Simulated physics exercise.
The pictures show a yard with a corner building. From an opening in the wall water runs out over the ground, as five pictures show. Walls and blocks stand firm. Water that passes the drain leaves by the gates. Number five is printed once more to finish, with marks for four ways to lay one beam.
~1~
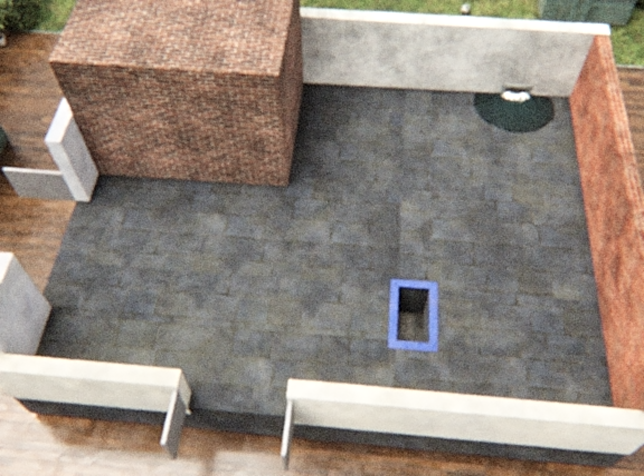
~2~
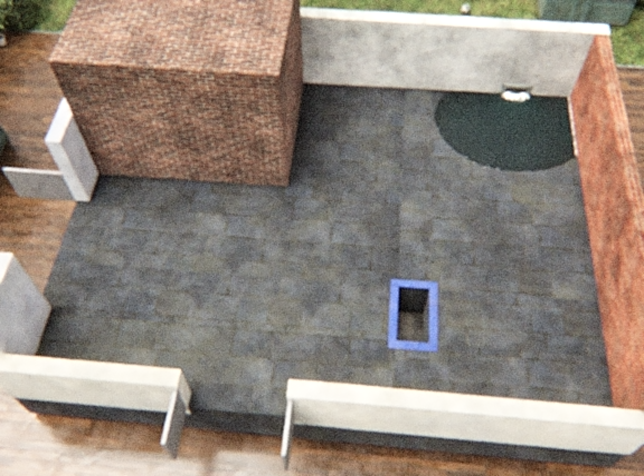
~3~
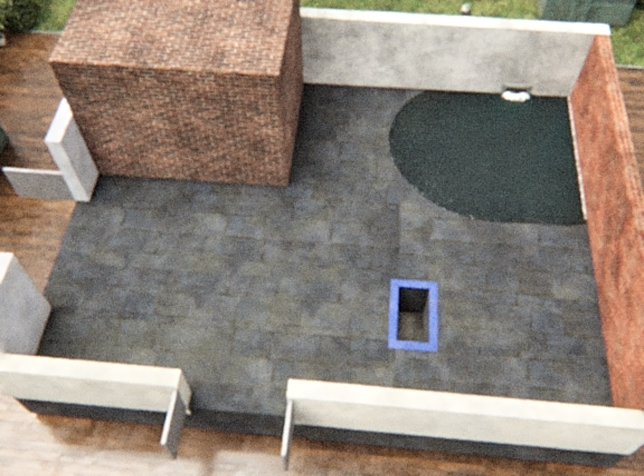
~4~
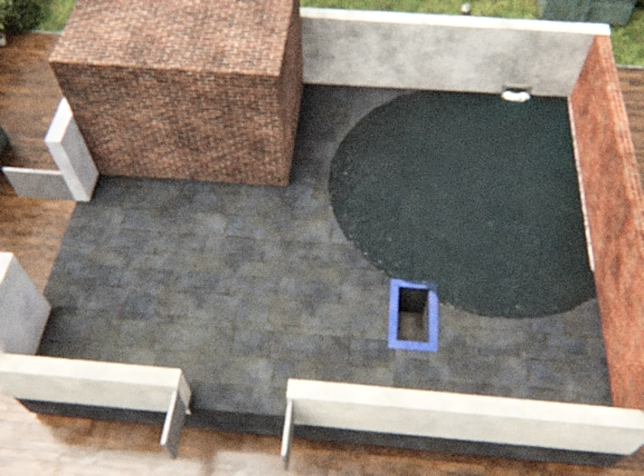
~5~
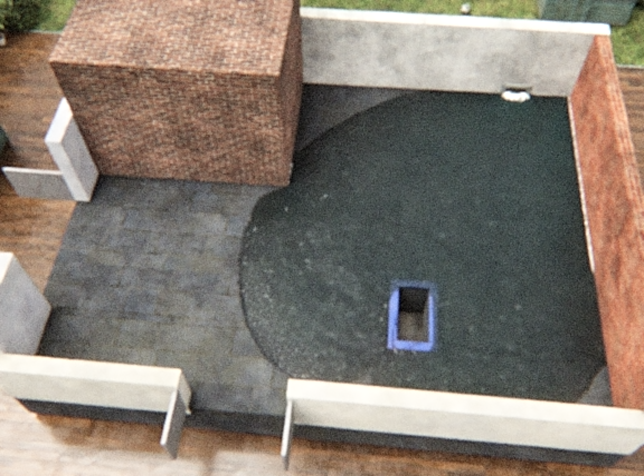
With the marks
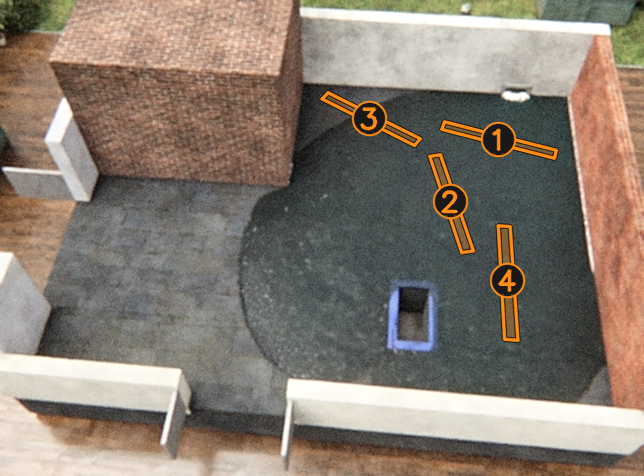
A dark, wet patch spread from the outlet at the back right wall across the paved yard, widening past the brick building's corner and surrounding the blue-framed drain, where water began going in.
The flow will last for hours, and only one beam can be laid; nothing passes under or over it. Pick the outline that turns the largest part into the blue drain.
3 works best here.
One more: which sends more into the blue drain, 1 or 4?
Here it is spot 4.
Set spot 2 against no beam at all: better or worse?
Worse.
On the marked copy, 1 from (443, 125) to (555, 154); 2 from (435, 155) to (467, 251); 3 from (325, 95) to (417, 142); 4 from (511, 339) to (504, 226).
With 1, about 11 % of the stream goes into the blue drain, about 87 % out by the gates.
With 2, about 11 % of the stream goes into the blue drain, about 86 % out by the gates.
With 3, about 26 % of the stream goes into the blue drain, about 70 % out by the gates.
With 4, about 18 % of the stream goes into the blue drain, about 79 % out by the gates.
